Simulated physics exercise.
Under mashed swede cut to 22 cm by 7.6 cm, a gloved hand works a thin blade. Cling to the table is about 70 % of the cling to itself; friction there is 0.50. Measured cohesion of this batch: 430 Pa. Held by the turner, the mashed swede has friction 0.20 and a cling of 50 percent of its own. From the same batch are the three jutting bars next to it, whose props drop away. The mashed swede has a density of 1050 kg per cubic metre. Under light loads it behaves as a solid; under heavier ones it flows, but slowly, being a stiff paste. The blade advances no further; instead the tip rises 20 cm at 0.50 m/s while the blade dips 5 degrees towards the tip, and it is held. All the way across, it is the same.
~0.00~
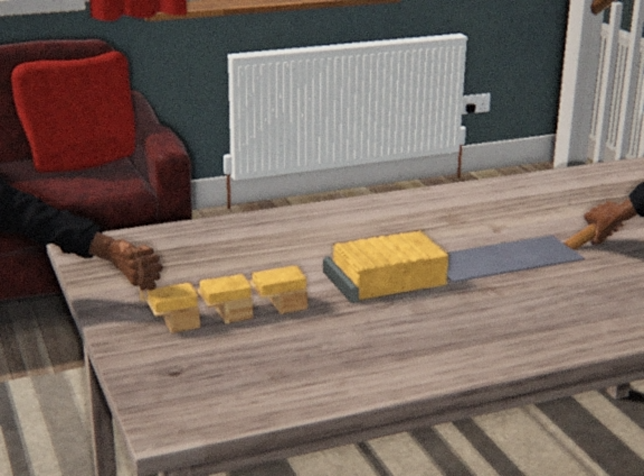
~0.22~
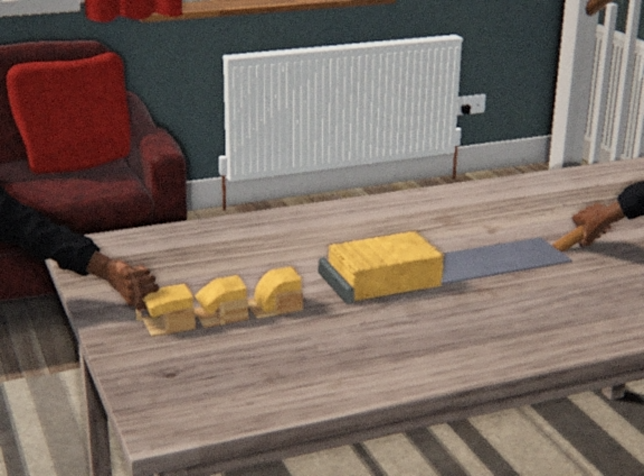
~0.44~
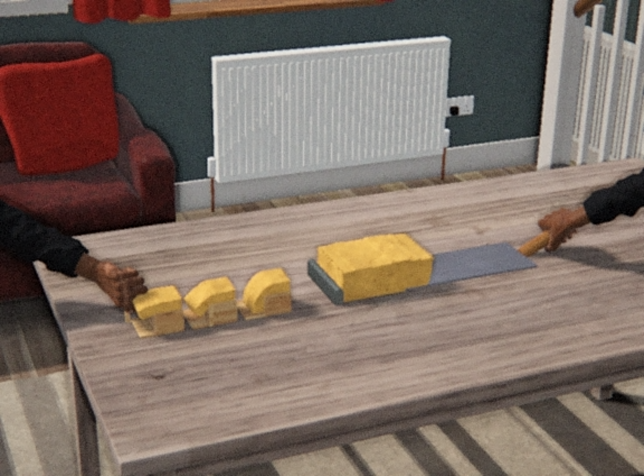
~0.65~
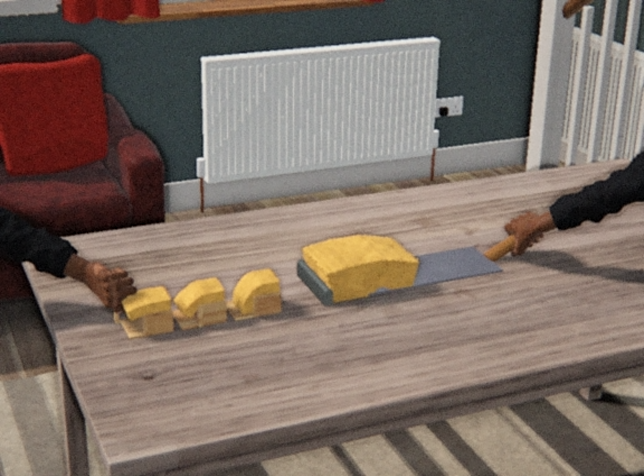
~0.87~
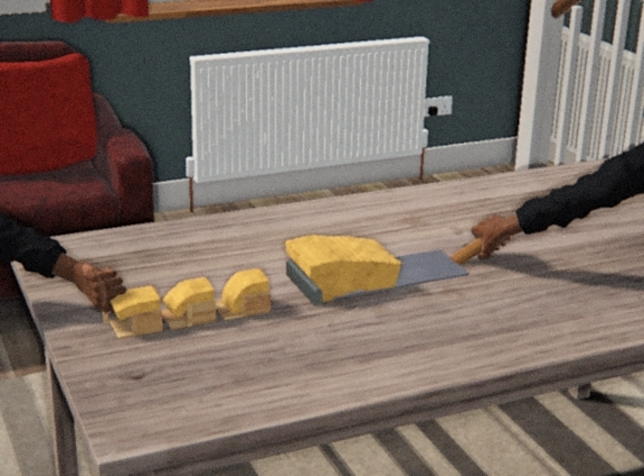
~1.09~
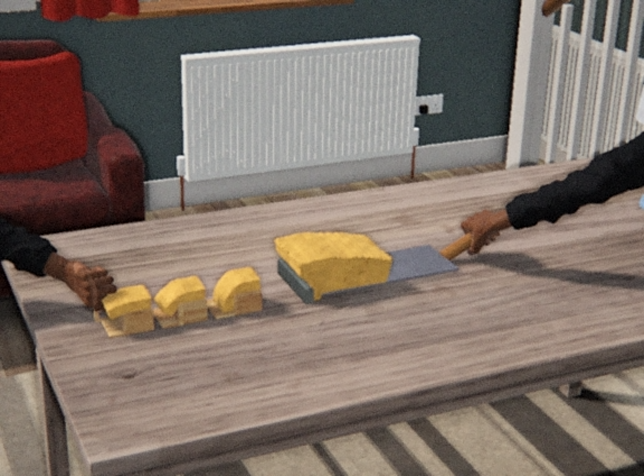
The footage shows three small yellow bars sagging at their ends beside a still hand, while another hand on the right slides a flat blade leftward beneath a larger yellow block, whose top bulges, then slopes down toward the right.
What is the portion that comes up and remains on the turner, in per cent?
It comes to around 69 percent.
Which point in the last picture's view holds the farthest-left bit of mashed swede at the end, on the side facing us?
I'd point to around (317, 215).
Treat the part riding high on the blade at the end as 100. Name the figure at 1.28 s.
Close to 70 percent.
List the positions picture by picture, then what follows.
In the first frame, handle end of the blade at (585, 260), not yet moved; top of the mashed swede at (396, 264); bar tips down by 0, 0, 0 (left to right).
In the second frame, handle end of the blade at (573, 262), moved 2.0 cm; top of the mashed swede at (419, 260); bar tips down by 9 mm, 2.6 cm, 4.7 cm (left to right).
In the third frame, handle end of the blade at (538, 267), moved 8.6 cm; top of the mashed swede at (403, 261); bar tips down by 10 mm, 2.8 cm, 4.7 cm (left to right).
In the fourth frame, handle end of the blade at (503, 271), moved 15 cm; top of the mashed swede at (371, 262); bar tips down by 1.0 cm, 2.9 cm, 4.7 cm (left to right).
In the fifth frame, handle end of the blade at (469, 275), moved 21 cm; top of the mashed swede at (334, 261); bar tips down by 1.0 cm, 2.9 cm, 4.7 cm (left to right).
In the sixth frame, handle end of the blade at (459, 270), moved 22 cm; top of the mashed swede at (324, 259); bar tips down by 1.0 cm, 2.9 cm, 4.7 cm (left to right).
After 1.28 s, the tip is 9.8 cm up.
After 1.50 s, the tip is 20 cm up and 70 % is riding high on the blade.
After 1.73 s, the tip is 20 cm up and 70 % is riding high on the blade.
After 1.95 s, the tip is 20 cm up and 69 % is riding high on the blade.
After 2.20 s, at the end, the tip is 20 cm up and 69 % is riding high on the blade.
